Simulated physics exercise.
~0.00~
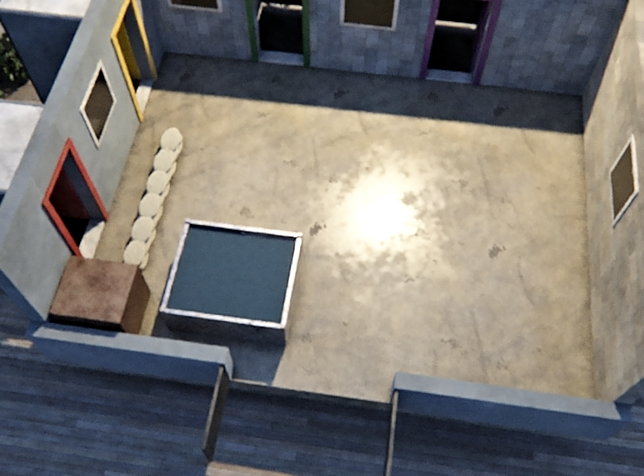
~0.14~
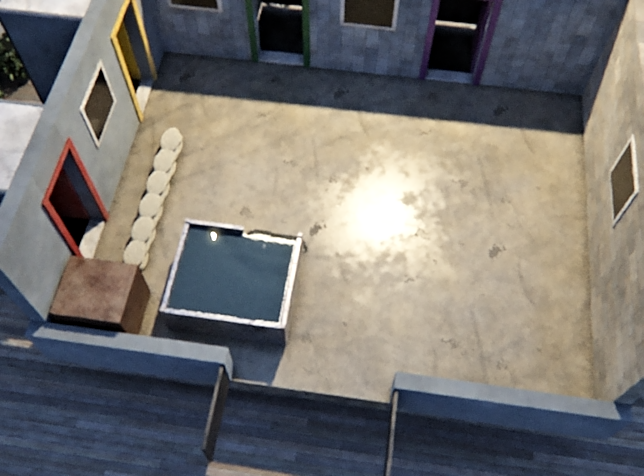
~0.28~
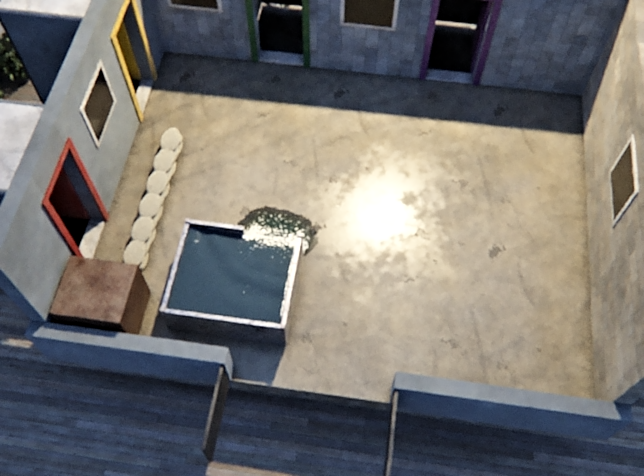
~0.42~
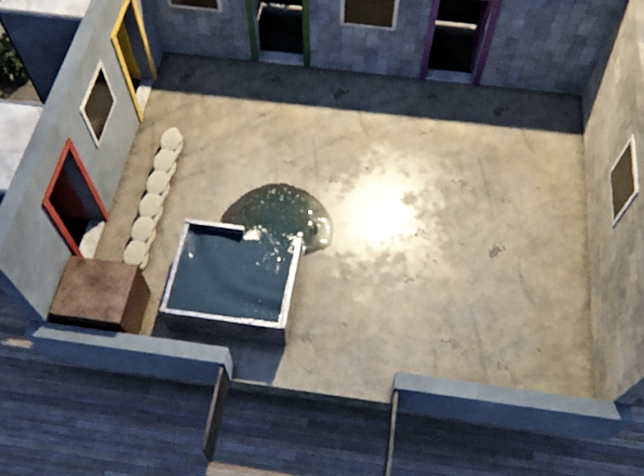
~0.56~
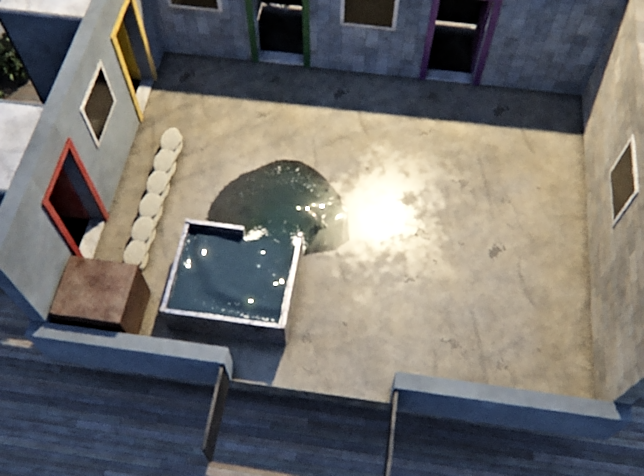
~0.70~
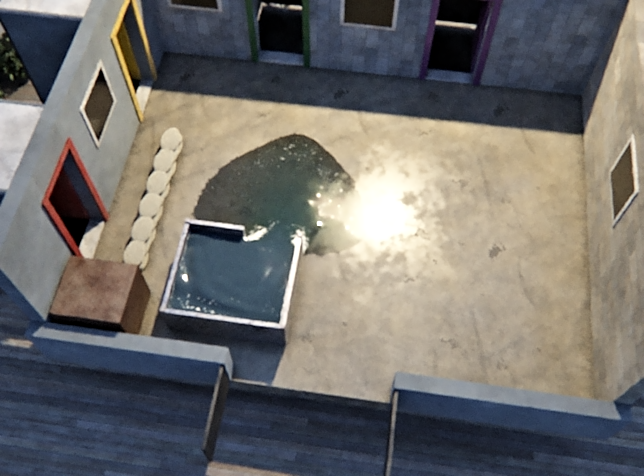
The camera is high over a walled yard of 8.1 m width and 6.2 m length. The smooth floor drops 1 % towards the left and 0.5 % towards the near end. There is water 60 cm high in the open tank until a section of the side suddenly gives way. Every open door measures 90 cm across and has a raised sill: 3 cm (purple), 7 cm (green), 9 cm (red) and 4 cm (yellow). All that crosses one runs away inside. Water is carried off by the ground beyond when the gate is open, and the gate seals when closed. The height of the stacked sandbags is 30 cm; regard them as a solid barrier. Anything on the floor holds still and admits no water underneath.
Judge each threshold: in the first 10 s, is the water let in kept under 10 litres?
Outcome: The purple door lets in more than the limit, the green door lets in more than the limit, the red door lets in less than the limit, the yellow door lets in more than the limit.
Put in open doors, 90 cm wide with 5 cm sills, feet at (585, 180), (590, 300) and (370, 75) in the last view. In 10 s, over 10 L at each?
Check each in turn: The first fails, the second fails, the third succeeds.
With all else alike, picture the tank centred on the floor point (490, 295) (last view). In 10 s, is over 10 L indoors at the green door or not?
Lab note: Green door limit not exceeded.
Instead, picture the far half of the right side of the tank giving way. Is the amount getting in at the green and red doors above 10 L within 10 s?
At the green door the limit is not exceeded; at the red door it is not exceeded.
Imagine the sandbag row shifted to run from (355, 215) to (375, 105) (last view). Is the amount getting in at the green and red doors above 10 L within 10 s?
Result: Green door beyond the limit; red door inside the limit.
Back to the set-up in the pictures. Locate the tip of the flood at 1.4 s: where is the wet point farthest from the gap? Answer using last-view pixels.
Point: Roughly (346, 71) in the last view.
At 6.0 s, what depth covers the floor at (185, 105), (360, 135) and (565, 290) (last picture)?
The depths come out at 7, 2 and 0 centimetres, in the order listed.
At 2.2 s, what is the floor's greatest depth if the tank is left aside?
About 22 cm.
After 1.4 s water covers 25 % of the floor and is deepest (30 cm) near (283, 245); purple door not reached, green door not reached, red door not reached, yellow door not reached.
After 2.2 s water covers 40 % of the floor and is deepest (22 cm) near (283, 245); purple door not reached, green door 16 cm at the sill, 11 L in, red door not reached, yellow door not reached.
After 3.5 s water covers 45 % of the floor and is deepest (18 cm) near (174, 53); purple door 7 cm at the sill, 17 L in, green door 12 cm at the sill, 46 L in, red door not reached, yellow door 6 cm at the sill, 0 L in.
After 6.0 s water covers 50 % of the floor and is deepest (11 cm) near (165, 52); purple door 5 cm at the sill, 28 L in, green door 7 cm at the sill, 58 L in, red door 1 cm at the sill, 0 L in, yellow door 8 cm at the sill, 20 L in.
After 10.0 s water covers 80 % of the floor and is deepest (12 cm) near (69, 331); purple door 3 cm at the sill, 31 L in, green door 4 cm at the sill, 58 L in, red door 8 cm at the sill, 1 L in, yellow door 7 cm at the sill, 56 L in.
